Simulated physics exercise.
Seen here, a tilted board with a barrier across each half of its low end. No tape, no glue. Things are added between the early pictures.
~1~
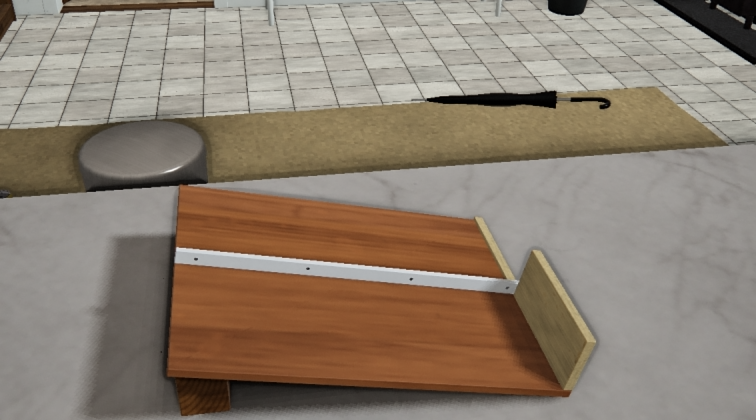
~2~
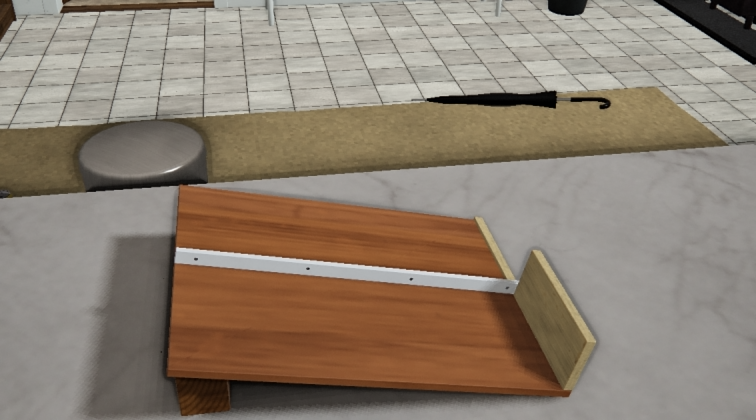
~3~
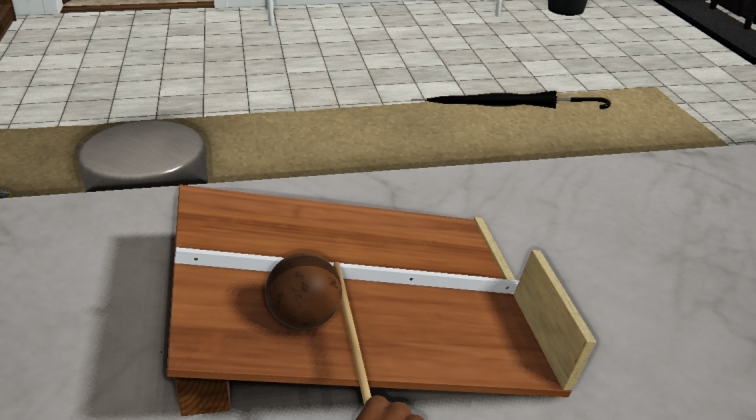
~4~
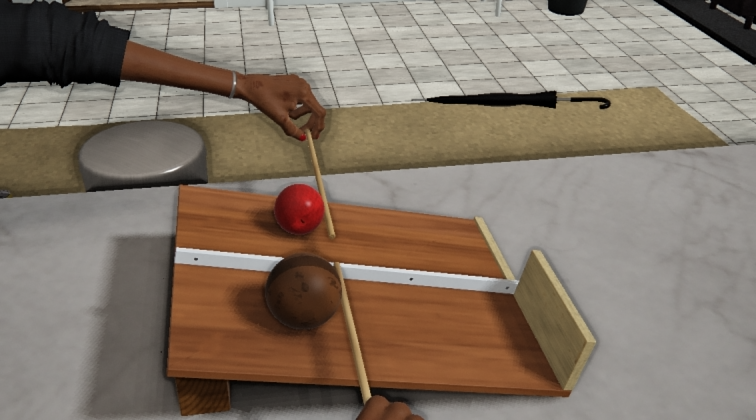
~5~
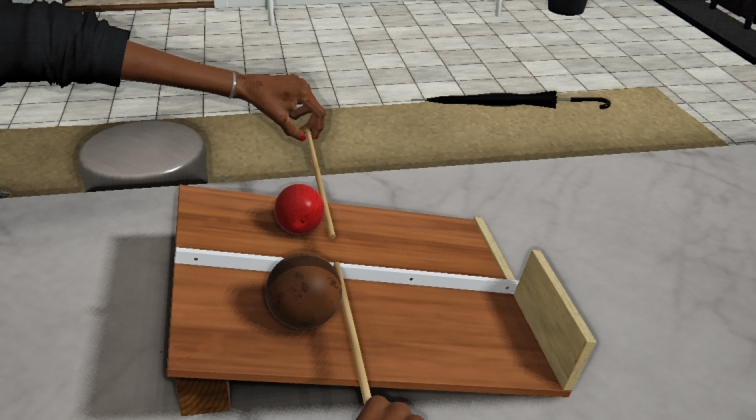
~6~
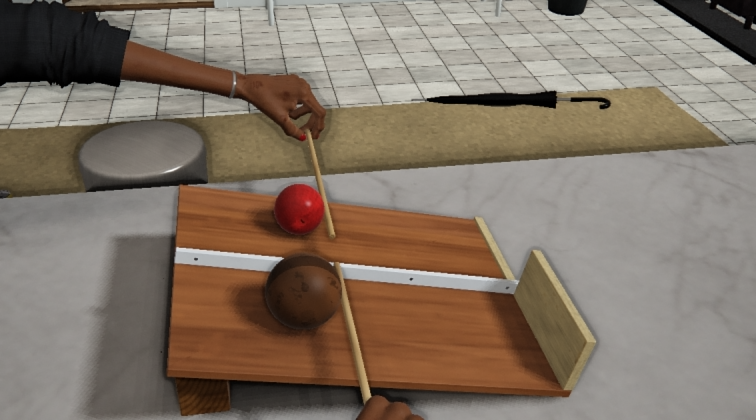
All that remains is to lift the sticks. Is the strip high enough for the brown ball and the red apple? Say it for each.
Here the brown ball stops on the board; the red apple rolls off the board.
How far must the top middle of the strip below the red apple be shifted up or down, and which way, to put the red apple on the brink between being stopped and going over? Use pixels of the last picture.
About 8 pixels up.
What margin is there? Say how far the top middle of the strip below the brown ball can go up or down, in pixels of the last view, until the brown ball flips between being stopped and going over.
Some 36 pixels, down.
Then, 0.66 s later than the last frame, brown ball rolling on the board near (518, 310); red apple rolling on the board near (480, 231).
When it is over, the brown ball gets caught, near (516, 310); the red apple runs past the strip.
